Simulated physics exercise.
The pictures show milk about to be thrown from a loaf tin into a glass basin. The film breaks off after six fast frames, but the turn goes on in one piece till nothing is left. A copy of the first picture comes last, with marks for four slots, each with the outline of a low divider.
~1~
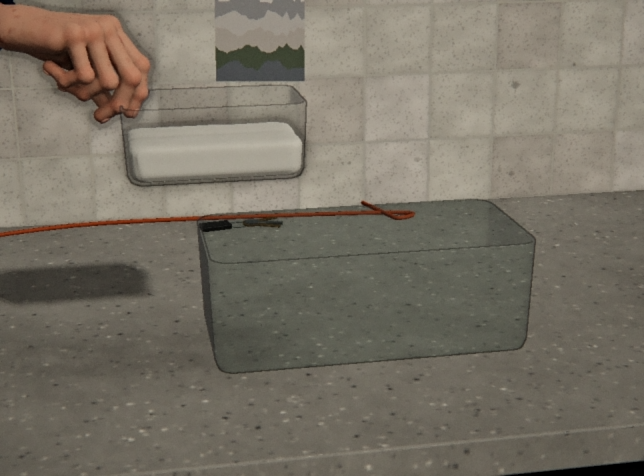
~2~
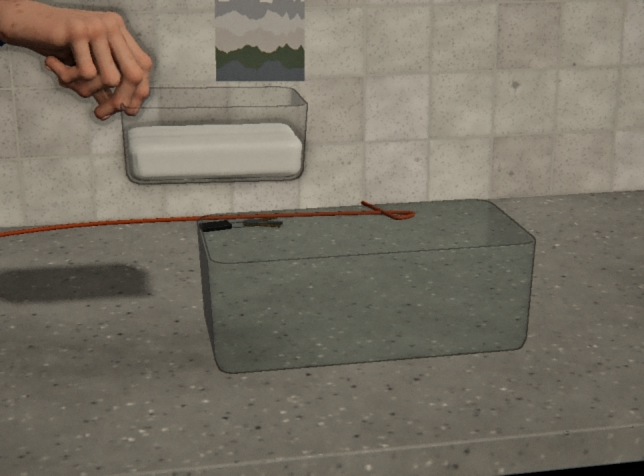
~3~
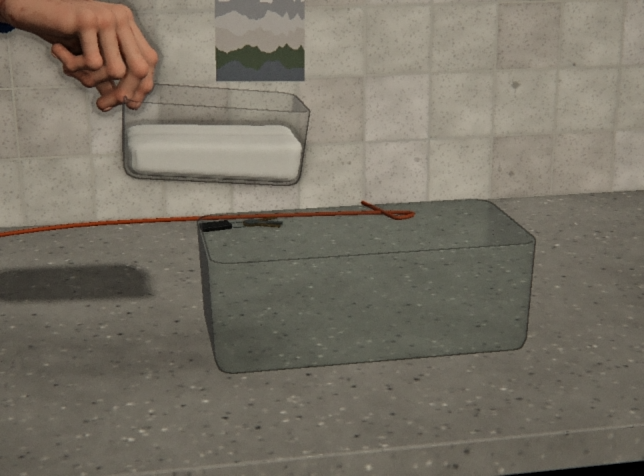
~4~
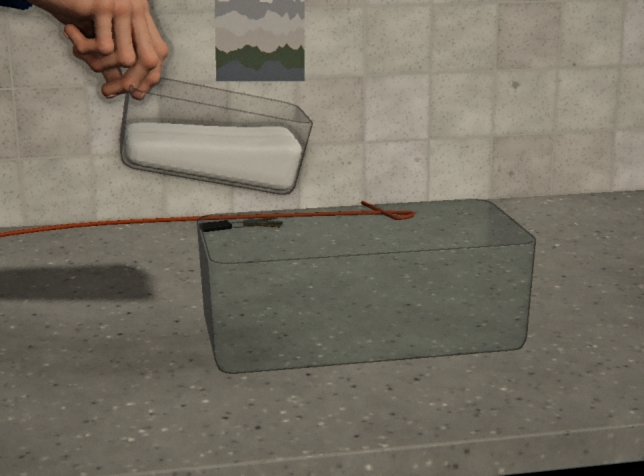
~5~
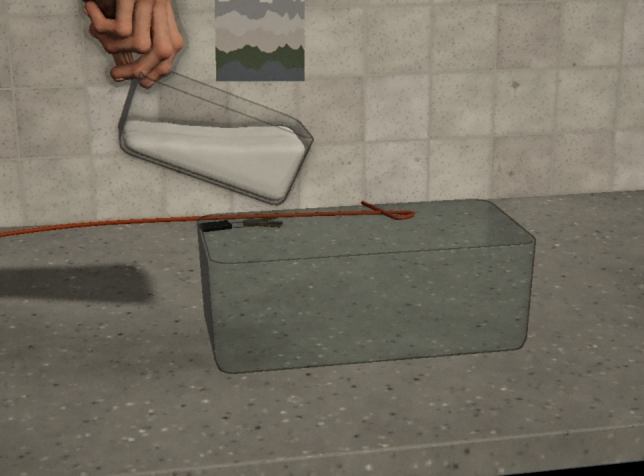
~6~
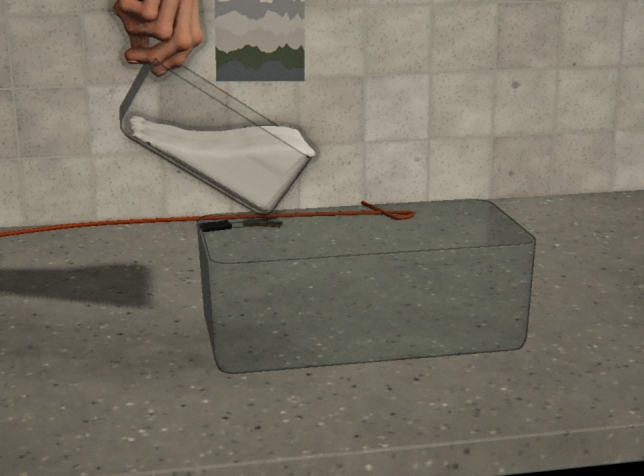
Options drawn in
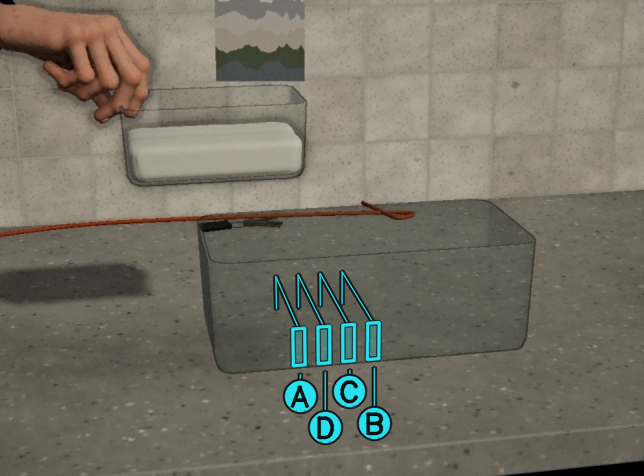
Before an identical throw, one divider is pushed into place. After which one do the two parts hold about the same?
Take C.
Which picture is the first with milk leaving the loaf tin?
Picture 6.
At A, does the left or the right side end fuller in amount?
The right one.
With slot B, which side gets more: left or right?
The left side.
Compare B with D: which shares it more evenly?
Slot D.
On the marked copy, A at (300, 374); B at (374, 367); C at (349, 369); D at (325, 371).
With A, about 20 % ends left of the wall and 80 % right of it.
With B, about 76 % ends left of the wall and 23 % right of it.
With C, about 50 % ends left of the wall and 50 % right of it.
With D, about 38 % ends left of the wall and 62 % right of it.
